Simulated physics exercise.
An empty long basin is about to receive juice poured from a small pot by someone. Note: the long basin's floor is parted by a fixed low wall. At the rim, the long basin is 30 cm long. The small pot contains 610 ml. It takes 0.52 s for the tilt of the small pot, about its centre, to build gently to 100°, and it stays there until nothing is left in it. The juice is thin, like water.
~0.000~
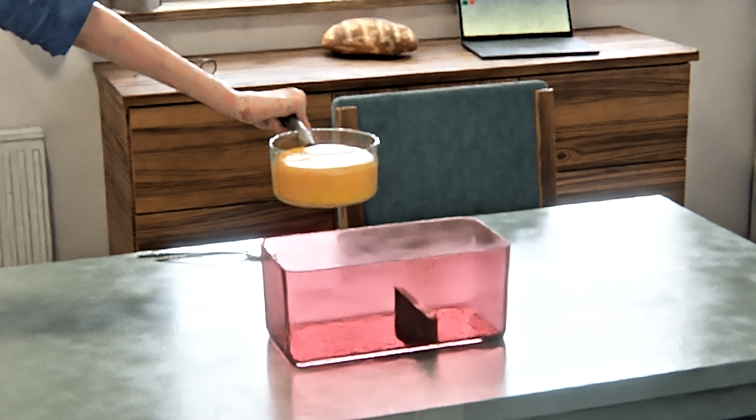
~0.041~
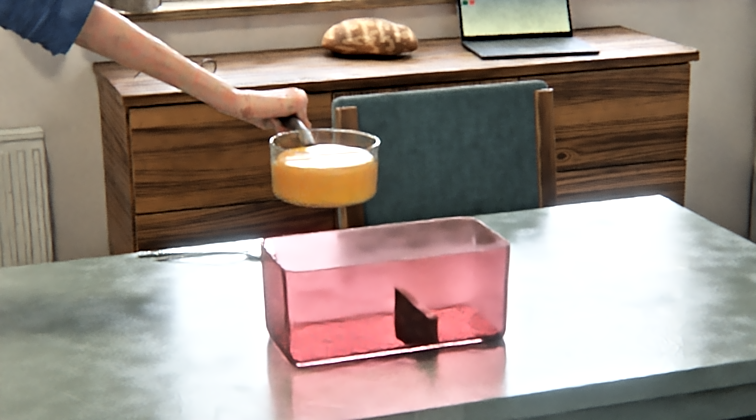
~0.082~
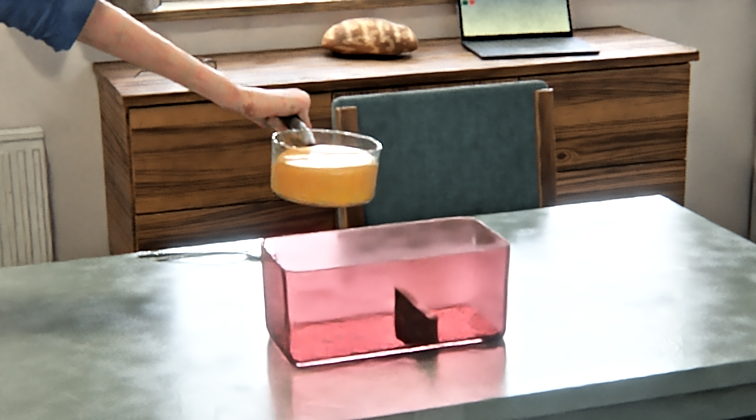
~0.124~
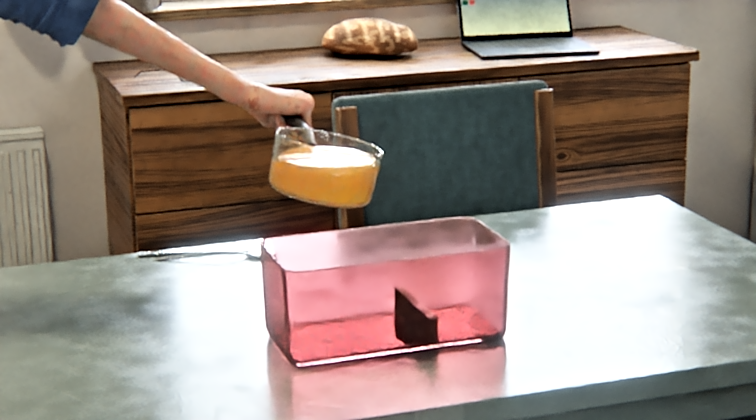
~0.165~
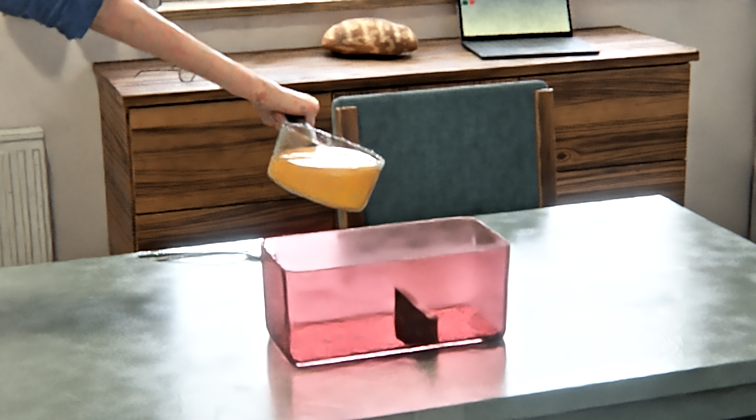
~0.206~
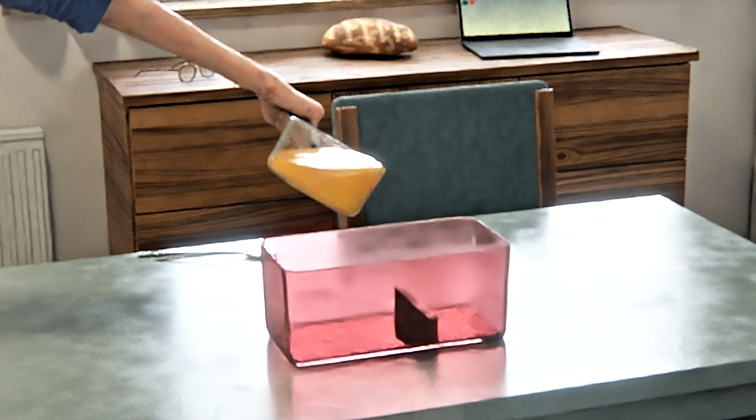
A hand reaching in from the upper left holds a small clear pot of orange juice and gradually tilts it toward the right, slowly at first, then more steeply, above an empty pink see-through basin. The basin, with a dark upright wall inside, rests on a grey-green table. Seen from slightly above by a still camera, the room behind holds a teal-backed chair and wooden drawers topped with bread and a laptop.
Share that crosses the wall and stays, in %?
29 %.
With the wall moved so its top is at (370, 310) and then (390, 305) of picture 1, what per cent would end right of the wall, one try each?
85 per cent first, 70 per cent second.
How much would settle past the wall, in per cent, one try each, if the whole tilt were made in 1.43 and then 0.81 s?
Roughly 60 per cent the first time and 45 per cent the second.
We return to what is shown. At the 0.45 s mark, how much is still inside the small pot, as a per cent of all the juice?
About 28 per cent.
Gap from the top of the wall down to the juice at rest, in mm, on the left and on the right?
Measured: Left around 20 mm, right around 24 mm.
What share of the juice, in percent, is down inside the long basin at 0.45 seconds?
36 %, give or take.
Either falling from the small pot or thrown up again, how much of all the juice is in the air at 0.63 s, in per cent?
Estimated airborne part: Roughly 6 per cent.
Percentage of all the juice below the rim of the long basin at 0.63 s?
About 86 per cent.
Then, 0.45 s in, the tilt is 96° and 27 per cent is still to pour, 21 is left of the wall and 15 right of it.
Then, 0.63 s in, the tilt is 100° and 7 per cent is still to pour, 52 is left of the wall and 35 right of it.
Then, 0.82 s in, the tilt is 100° and 1 per cent is still to pour, 66 is left of the wall and 28 right of it.
Then, 1.02 s in, the tilt is 100° and 0 per cent is still to pour, 69 is left of the wall and 29 right of it.
Finally, 69 per cent lies left of the wall, 29 right of it and 2 outside.
